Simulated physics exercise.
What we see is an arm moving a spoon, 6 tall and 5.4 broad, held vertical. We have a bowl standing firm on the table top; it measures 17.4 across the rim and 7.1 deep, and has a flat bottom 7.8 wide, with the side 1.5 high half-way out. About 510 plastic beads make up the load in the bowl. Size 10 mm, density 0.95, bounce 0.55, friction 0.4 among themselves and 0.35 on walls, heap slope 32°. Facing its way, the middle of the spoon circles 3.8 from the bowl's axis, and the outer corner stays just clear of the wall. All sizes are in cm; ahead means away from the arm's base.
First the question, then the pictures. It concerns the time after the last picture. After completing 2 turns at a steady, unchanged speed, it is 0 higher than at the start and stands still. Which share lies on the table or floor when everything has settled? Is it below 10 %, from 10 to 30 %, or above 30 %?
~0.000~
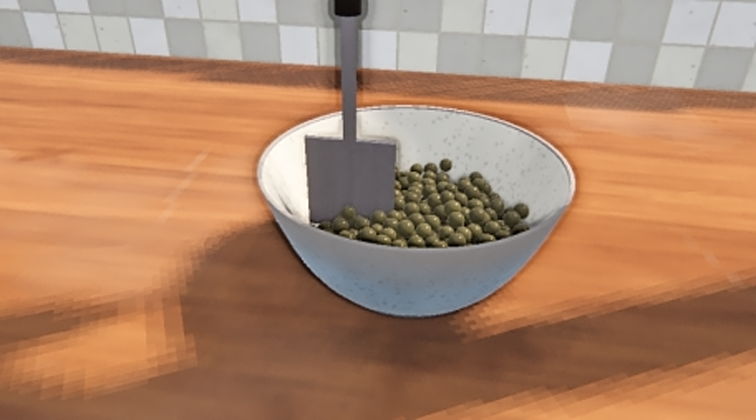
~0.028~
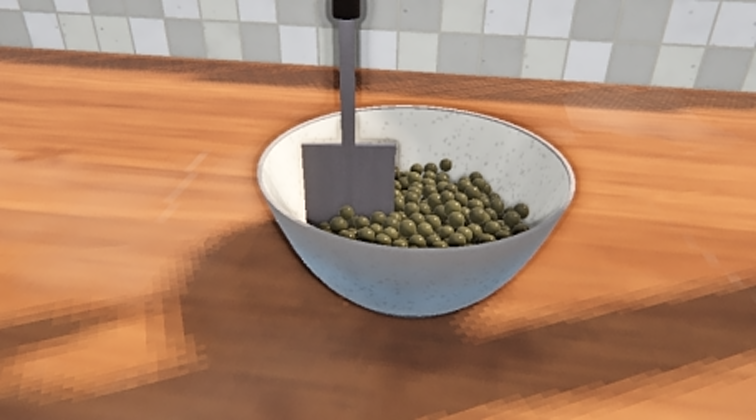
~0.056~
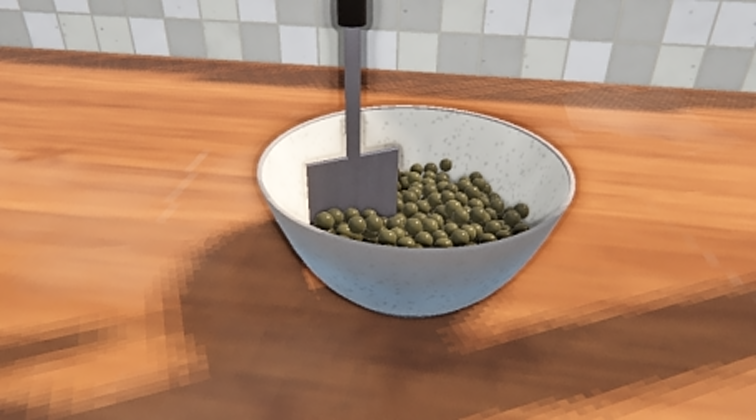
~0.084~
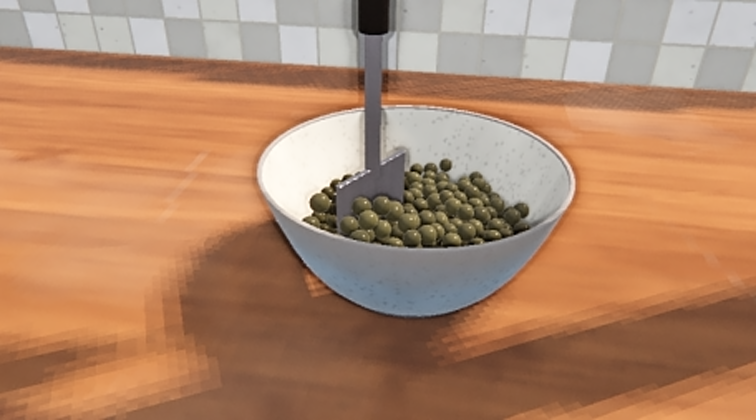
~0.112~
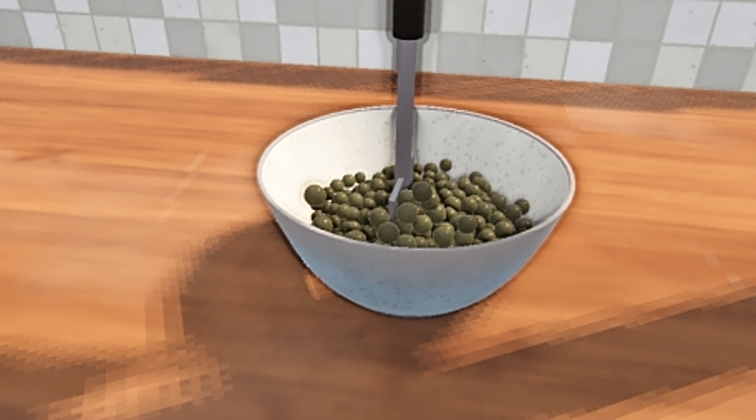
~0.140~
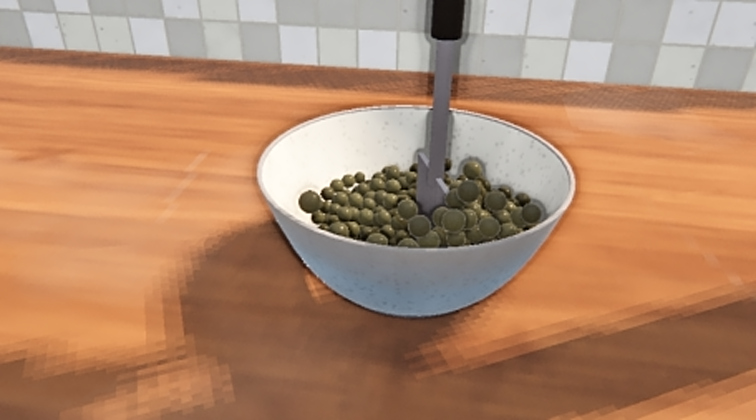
Above 30 %.
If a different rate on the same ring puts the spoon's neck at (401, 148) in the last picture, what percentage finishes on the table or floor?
Close to 30 in a hundred.
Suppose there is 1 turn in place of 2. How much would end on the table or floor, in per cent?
Roughly 25 per cent.
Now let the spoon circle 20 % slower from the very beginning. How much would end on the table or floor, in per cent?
Roughly 30 per cent.
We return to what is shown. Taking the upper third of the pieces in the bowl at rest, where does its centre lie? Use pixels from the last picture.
Near (355, 247).
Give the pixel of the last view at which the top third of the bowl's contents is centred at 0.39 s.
Around (313, 172).
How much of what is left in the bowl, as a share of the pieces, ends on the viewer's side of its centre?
Around 60 per cent of what the bowl keeps.
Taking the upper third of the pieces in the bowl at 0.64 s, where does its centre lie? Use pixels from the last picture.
Top-third centre at approx. (473, 161).
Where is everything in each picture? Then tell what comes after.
The first picture shows spoon neck at (349, 115), 0° round; upper third of the load around (423, 220), from x 305 to 520, top at y 165; 511 in the bowl.
The second picture shows spoon neck at (348, 119), 9° round; upper third of the load around (421, 220), from x 305 to 520, top at y 165.
The third picture shows spoon neck at (353, 130), 34° round; upper third of the load around (416, 226), from x 305 to 520, top at y 165.
The fourth picture shows spoon neck at (373, 141), 60° round; upper third of the load around (424, 226), from x 305 to 525, top at y 165.
The fifth picture shows spoon neck at (404, 148), 86° round; upper third of the load around (438, 226), from x 315 to 525, top at y 165.
The sixth picture shows spoon neck at (438, 148), 112° round; upper third of the load around (466, 219), from x 310 to 535, top at y 165; 508 in the bowl, 3 in flight or on the tool.
After 0.39 s, 348° round, highest piece 10 above the table; 416 in the bowl, 45 on the table or floor, 50 in flight or on the tool.
After 0.64 s, 223° round, highest piece 10 above the table; 329 in the bowl, 147 on the table or floor, 35 in flight or on the tool.
After 0.97 s, 0° round, highest piece 6 above the table; 296 in the bowl, 215 on the table or floor.
After 1.67 s, 0° round, highest piece 6 above the table; 296 in the bowl, 215 on the table or floor.
At rest, 296 in the bowl, 215 on the table or floor. That is 42 % on the table or floor.
